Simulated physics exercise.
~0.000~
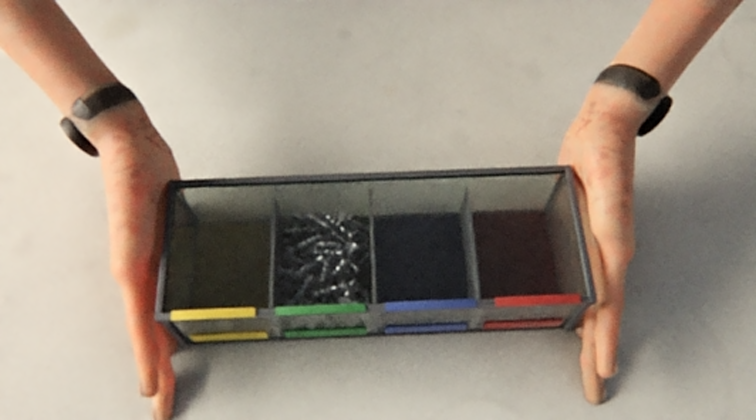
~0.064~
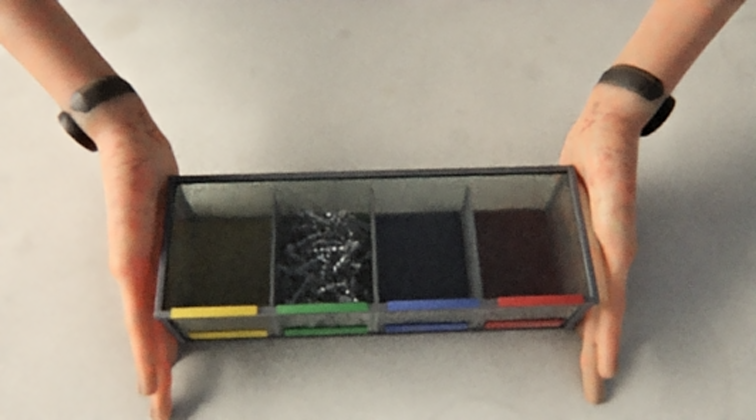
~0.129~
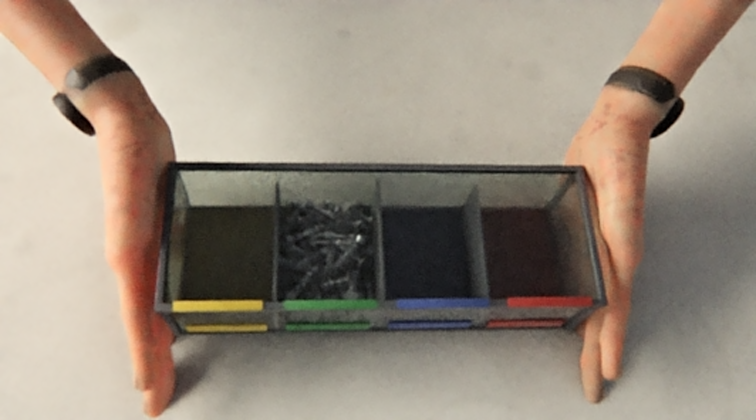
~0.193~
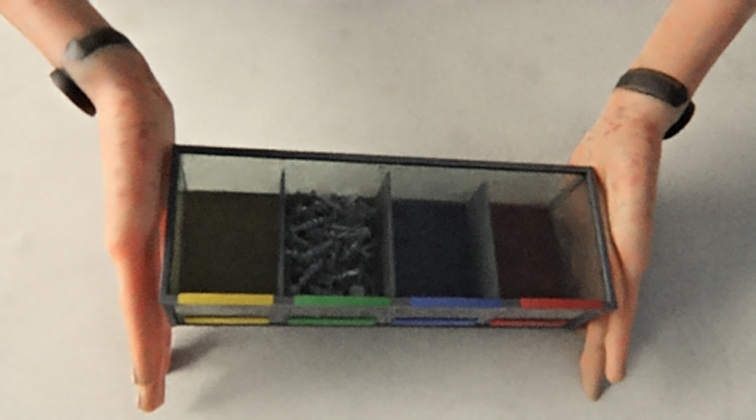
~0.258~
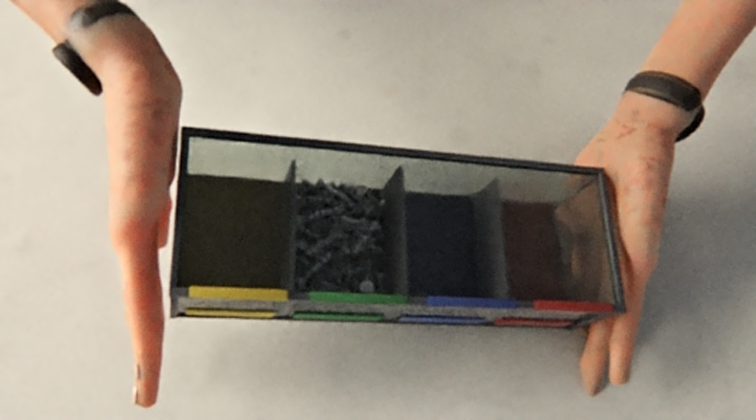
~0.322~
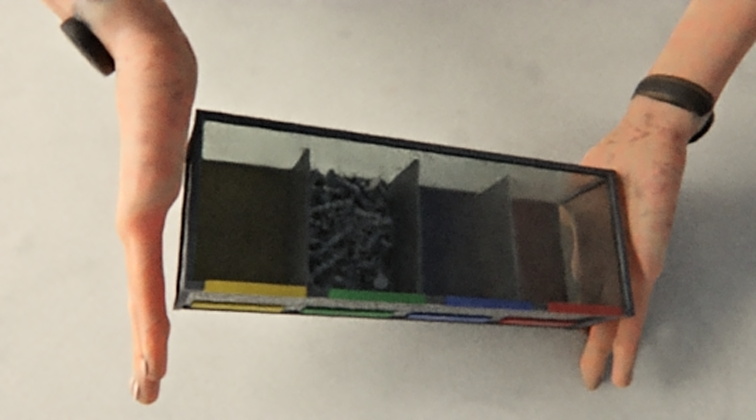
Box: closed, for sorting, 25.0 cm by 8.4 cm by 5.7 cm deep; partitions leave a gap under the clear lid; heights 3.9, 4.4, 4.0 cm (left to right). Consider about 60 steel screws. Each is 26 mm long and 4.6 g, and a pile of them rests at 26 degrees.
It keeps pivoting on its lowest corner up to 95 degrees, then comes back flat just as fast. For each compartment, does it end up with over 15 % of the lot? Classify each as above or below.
Classification: Red below, blue below, green above, yellow below.
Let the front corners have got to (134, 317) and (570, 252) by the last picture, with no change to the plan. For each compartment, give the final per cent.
Per cent at the end: Red 0; blue 0; green 65; yellow 35.
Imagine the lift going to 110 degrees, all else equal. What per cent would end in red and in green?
In per cent, red gets 5, green gets 90.
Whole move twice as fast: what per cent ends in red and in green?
Red = 0 per cent, green = 90 per cent.
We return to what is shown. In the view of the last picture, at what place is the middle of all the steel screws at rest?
Somewhere around (344, 281) in the final frame.
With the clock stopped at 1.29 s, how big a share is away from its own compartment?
Reading: Close to 0 %.
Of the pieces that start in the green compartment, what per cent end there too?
Around 100 per cent of it.
After 1.29 s, tilt 94 degrees; green 100 %.
After 1.93 s, tilt 40 degrees; blue 5 %, green 95 %.
After 2.61 s, tilt 0 degrees; blue 5 %, green 95 %.
In the end, at 3.1 s, red 0 %, blue 5 %, green 95 %, yellow 0 %.
